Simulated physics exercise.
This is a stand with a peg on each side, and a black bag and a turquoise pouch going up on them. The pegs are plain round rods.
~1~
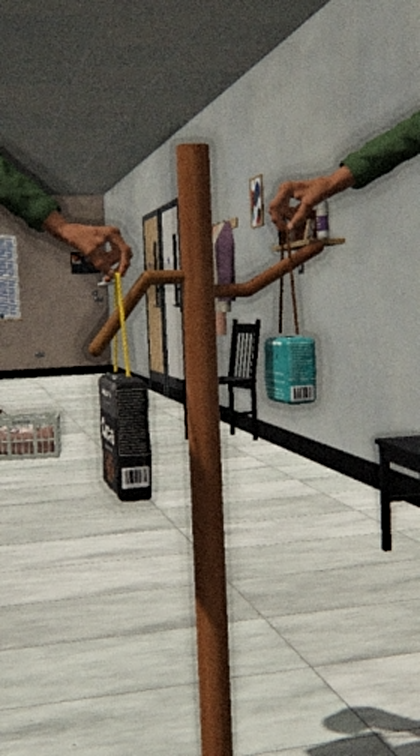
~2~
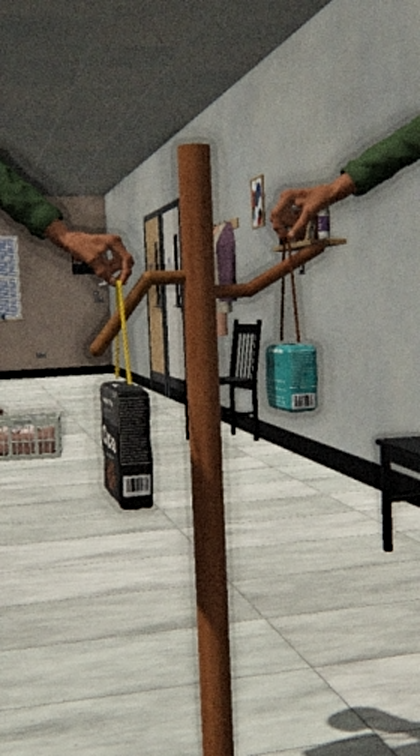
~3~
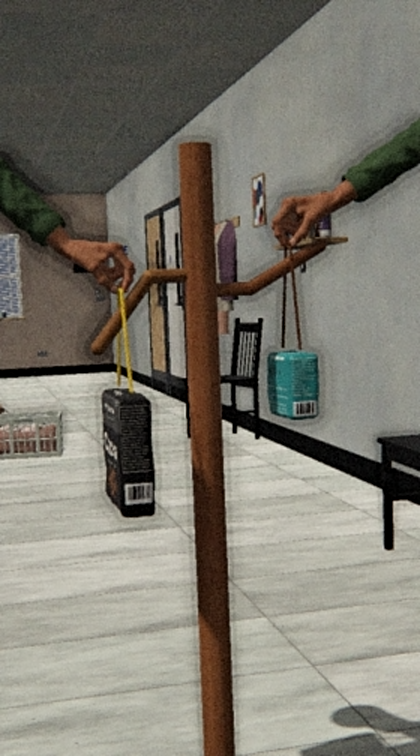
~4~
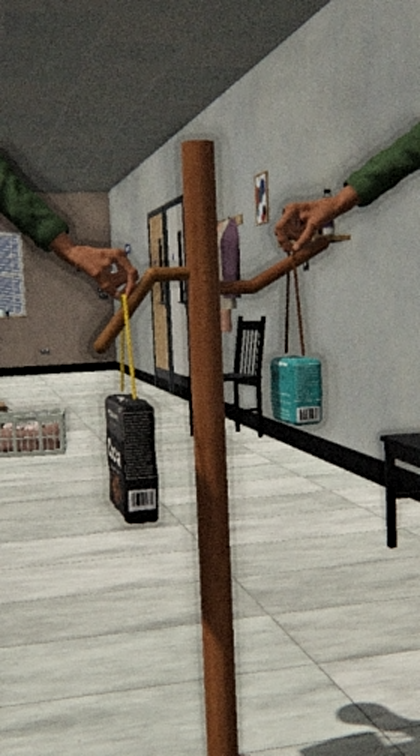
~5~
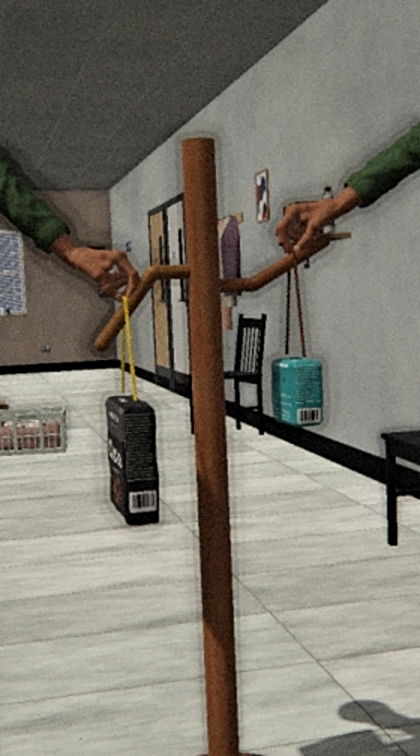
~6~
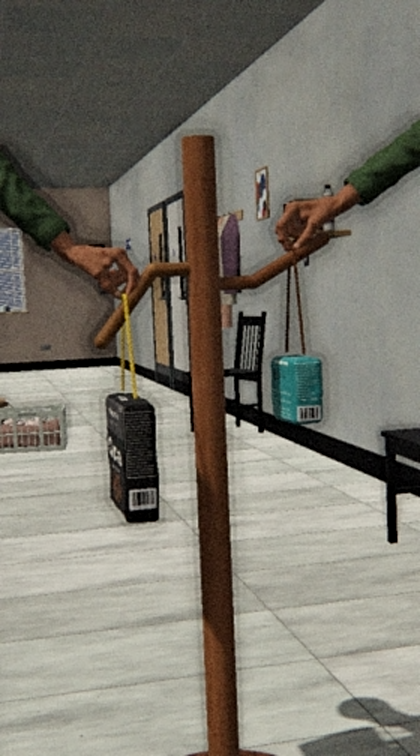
Two hands holding a black bag and a turquoise pouch by loops beside a brown stand's pegs, lowering them very slightly.
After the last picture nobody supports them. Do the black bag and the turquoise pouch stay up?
The black bag drops to the floor, the turquoise pouch remains on its peg.
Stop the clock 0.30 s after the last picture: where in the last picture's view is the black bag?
At about (138, 593).
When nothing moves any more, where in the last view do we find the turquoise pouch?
Near (217, 418).
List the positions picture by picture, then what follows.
Black bag (125, 435); turquoise pouch (290, 370); left peg tip (96, 350); right peg tip (317, 247), in the first picture.
Black bag (126, 443); turquoise pouch (291, 377), in the second picture.
Black bag (128, 450); turquoise pouch (293, 384), in the third picture.
Black bag (131, 456); turquoise pouch (296, 390), in the fourth picture.
Black bag (132, 458); turquoise pouch (297, 391), in the fifth picture.
Black bag (132, 455); turquoise pouch (297, 389); left peg tip (102, 342), sloping steeply down; right peg tip (323, 239), pointing up, in the sixth picture.
Then, 0.30 s after the last picture, black bag falling near (138, 592); turquoise pouch hanging near (270, 411).
Then, 0.60 s after the last picture, black bag on the floor; turquoise pouch hanging near (212, 417).
Then, 1.04 s after the last picture, black bag on the floor; turquoise pouch hanging near (232, 417).
At rest, black bag on the floor; turquoise pouch hanging near (217, 418). The black bag comes down and the turquoise pouch stays hanging.
